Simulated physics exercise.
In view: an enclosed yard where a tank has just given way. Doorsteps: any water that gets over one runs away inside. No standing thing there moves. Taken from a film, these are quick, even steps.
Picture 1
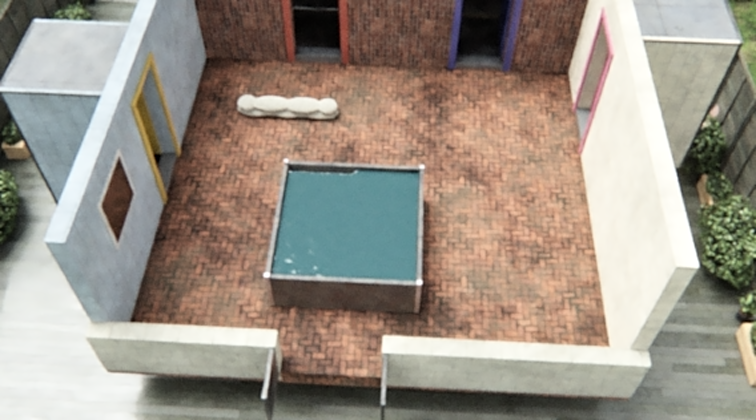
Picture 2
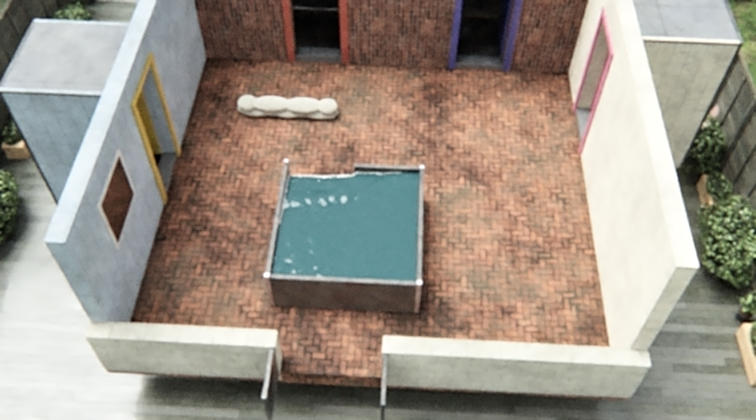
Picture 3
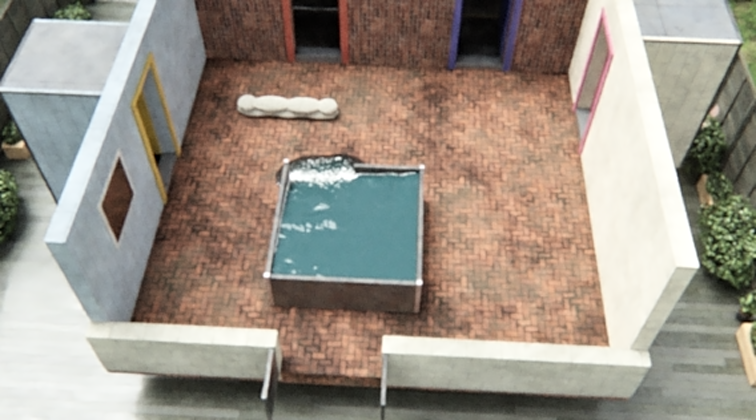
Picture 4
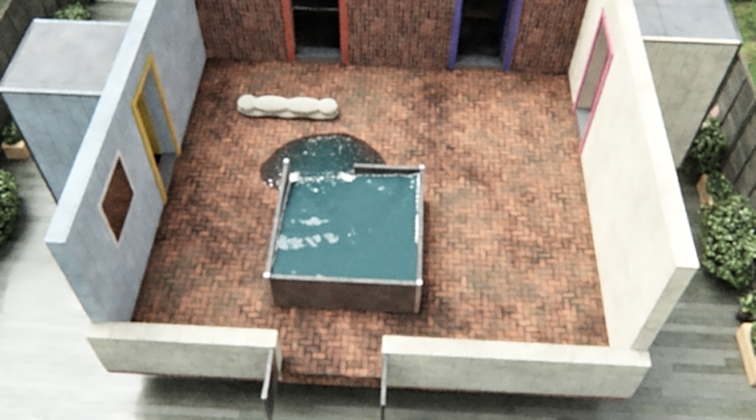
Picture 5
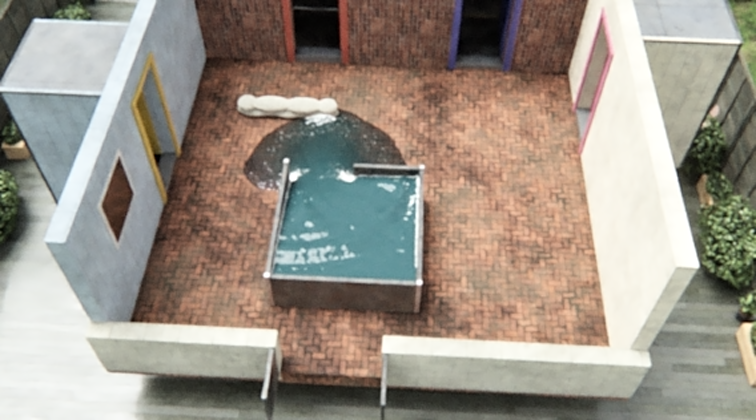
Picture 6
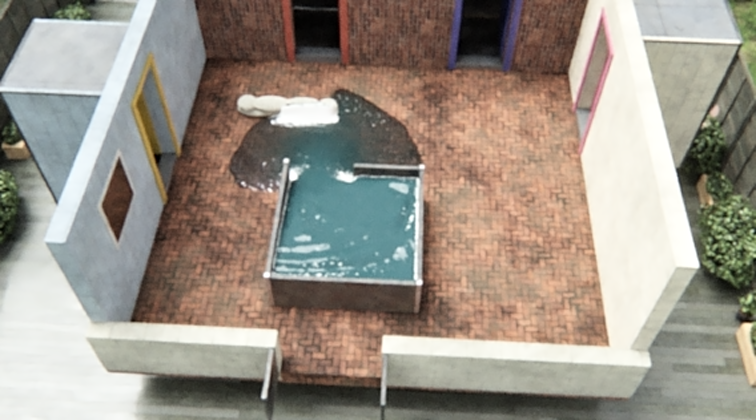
A walled yard paved in reddish brick, seen from high above by a still camera, holds a square tank of teal water near its centre. A pale lumpy barrier lies behind it, with yellow-framed and pink-framed openings at left and right, and red and blue doorways at the back. Water pours through a gap in the tank's far side, spreads in a dark fan, reaches the barrier and runs past its right end.
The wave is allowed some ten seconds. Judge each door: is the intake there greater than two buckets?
At the end, the red door sees no more than two buckets come in, the blue door sees no more than two buckets come in, the yellow door sees no more than two buckets come in, the pink door sees no more than two buckets come in.
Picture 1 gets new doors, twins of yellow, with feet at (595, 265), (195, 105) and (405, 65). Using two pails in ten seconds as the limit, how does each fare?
In the listed order: Stays within it, tops the limit, tops the limit.
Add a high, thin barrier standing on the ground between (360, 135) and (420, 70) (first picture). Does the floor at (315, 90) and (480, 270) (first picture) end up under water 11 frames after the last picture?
Taking the points in order, the first is inundated and the second is high and dry.
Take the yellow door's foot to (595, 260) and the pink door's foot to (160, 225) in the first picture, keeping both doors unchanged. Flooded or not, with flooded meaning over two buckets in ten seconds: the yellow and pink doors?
Well, the yellow door falls below the limit, but the pink door falls below the limit.
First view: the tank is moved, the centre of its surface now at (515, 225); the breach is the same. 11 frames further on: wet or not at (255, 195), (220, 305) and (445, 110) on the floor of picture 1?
Log: No flood; no flood; flood.
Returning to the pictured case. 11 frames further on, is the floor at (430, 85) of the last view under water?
Looking there, it would be swamped.
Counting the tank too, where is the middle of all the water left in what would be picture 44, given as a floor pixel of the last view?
My guess is about (352, 169).
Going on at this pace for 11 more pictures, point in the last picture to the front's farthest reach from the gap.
The wet edge reaches furthest near (521, 71).
A moment on, water covers 25 % of the floor; the red door wet at the sill, nothing in, the blue door not reached, the yellow door not reached, the pink door not reached.
Next, water covers 35 % of the floor; the red door wet at the sill, nothing in, the blue door wet at the sill, nothing in, the yellow door wet at the sill, nothing in, the pink door not reached.
Then, water covers 50 % of the floor; the red door wet at the sill, nothing in, the blue door under two buckets in, the yellow door under two buckets in, the pink door wet at the sill, nothing in.
Later, water covers 80 % of the floor; the red door wet at the sill, nothing in, the blue door under two buckets in, the yellow door under two buckets in, the pink door wet at the sill, nothing in.
In the end, water covers 95 % of the floor; the red door wet at the sill, nothing in, the blue door under two buckets in, the yellow door under two buckets in, the pink door wet at the sill, nothing in.
